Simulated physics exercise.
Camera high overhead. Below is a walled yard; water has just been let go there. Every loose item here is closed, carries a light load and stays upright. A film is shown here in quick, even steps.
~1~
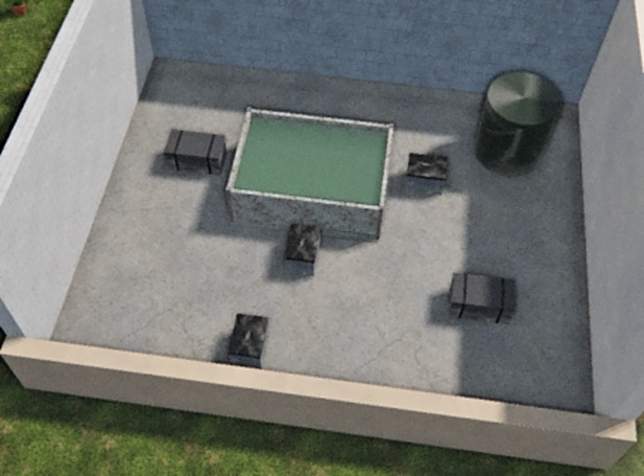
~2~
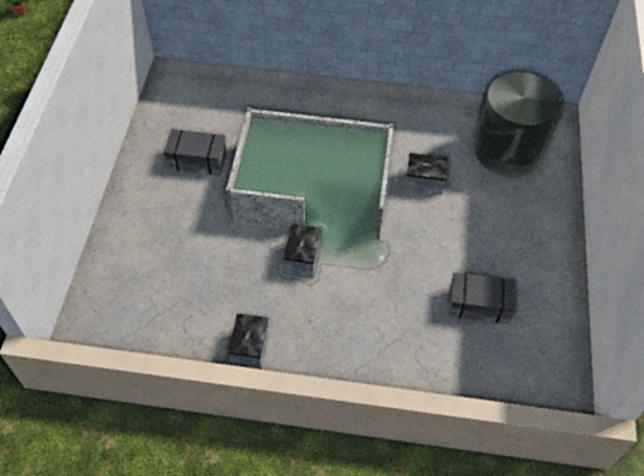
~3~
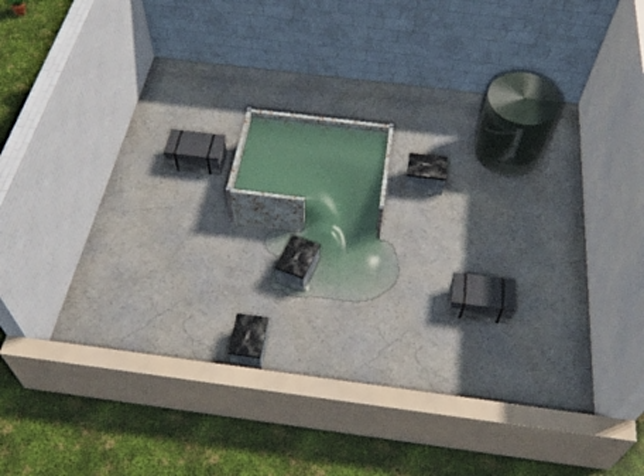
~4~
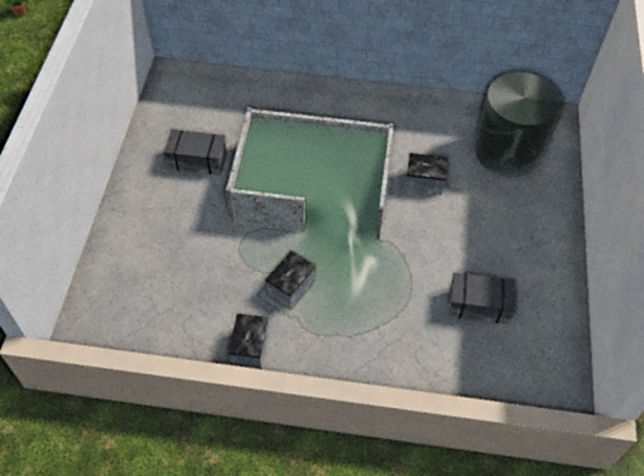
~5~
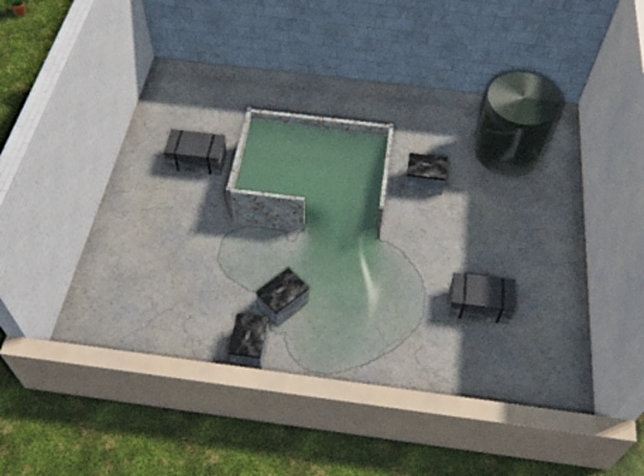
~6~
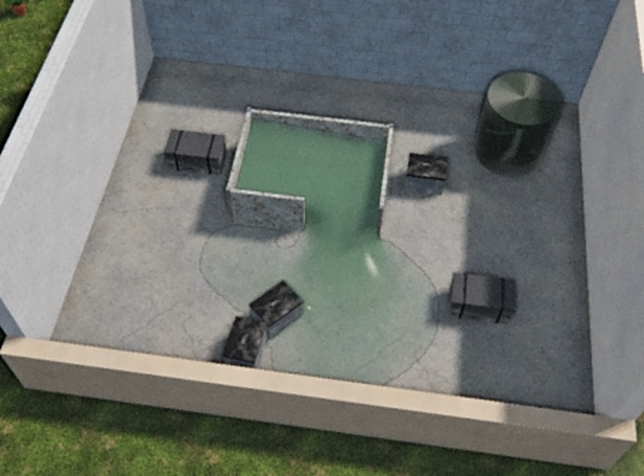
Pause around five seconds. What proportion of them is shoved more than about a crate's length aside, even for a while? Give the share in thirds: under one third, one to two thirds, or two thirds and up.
That share lands between a third and two thirds.
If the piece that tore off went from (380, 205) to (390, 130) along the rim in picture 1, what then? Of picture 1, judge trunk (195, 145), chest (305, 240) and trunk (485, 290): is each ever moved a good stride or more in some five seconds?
Here is how they go, in order: Fails to go that far, fails to go that far, and dislodged that far.
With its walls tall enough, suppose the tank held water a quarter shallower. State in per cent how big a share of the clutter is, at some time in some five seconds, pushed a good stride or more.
Some 40 per cent.
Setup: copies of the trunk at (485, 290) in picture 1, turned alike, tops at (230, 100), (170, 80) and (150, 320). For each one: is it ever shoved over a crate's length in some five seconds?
Each in turn: Stays in place, stays in place, pushed clear.
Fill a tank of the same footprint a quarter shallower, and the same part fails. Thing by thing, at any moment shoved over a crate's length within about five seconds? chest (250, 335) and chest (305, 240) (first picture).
Going one by one: Beyond that distance, beyond that distance, in that order.
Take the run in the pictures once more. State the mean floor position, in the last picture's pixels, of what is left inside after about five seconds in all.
I'd put it at roughly (269, 210).
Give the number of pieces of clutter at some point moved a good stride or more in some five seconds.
The count is 2.
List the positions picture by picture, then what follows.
In the first picture, a chest at (303, 242) rests on the ground; a chest at (248, 335) rests on the ground; 0 of 5 have shifted.
In the second picture, a chest at (303, 243), on the bottom; a chest at (248, 335), on the bottom; 0 of 5 have shifted.
In the third picture, a chest at (298, 256) rests on the ground, close to its start; a chest at (248, 335), on the bottom; 1 of 5 have shifted.
In the fourth picture, a chest at (291, 272), on the bottom, a stride from its start; a chest at (248, 335) rests on the ground; 1 of 5 have shifted.
In the fifth picture, a chest at (282, 290), on the bottom, a stride from its start; a chest at (248, 335), on the bottom; 1 of 5 have shifted.
In the sixth picture, a chest at (276, 303), on the bottom, a stride from its start; a chest at (245, 339), on the bottom, close to its start; 2 of 5 have shifted.
A moment on, 1 of 5 are well off their spots; 0 afloat.
Next, 2 of 5 are well off their spots; 2 afloat.
Later, 2 of 5 are well off their spots; 2 afloat.
In the end, 2 of 5 are well off their spots, and 2 have been at some point; 1 afloat.
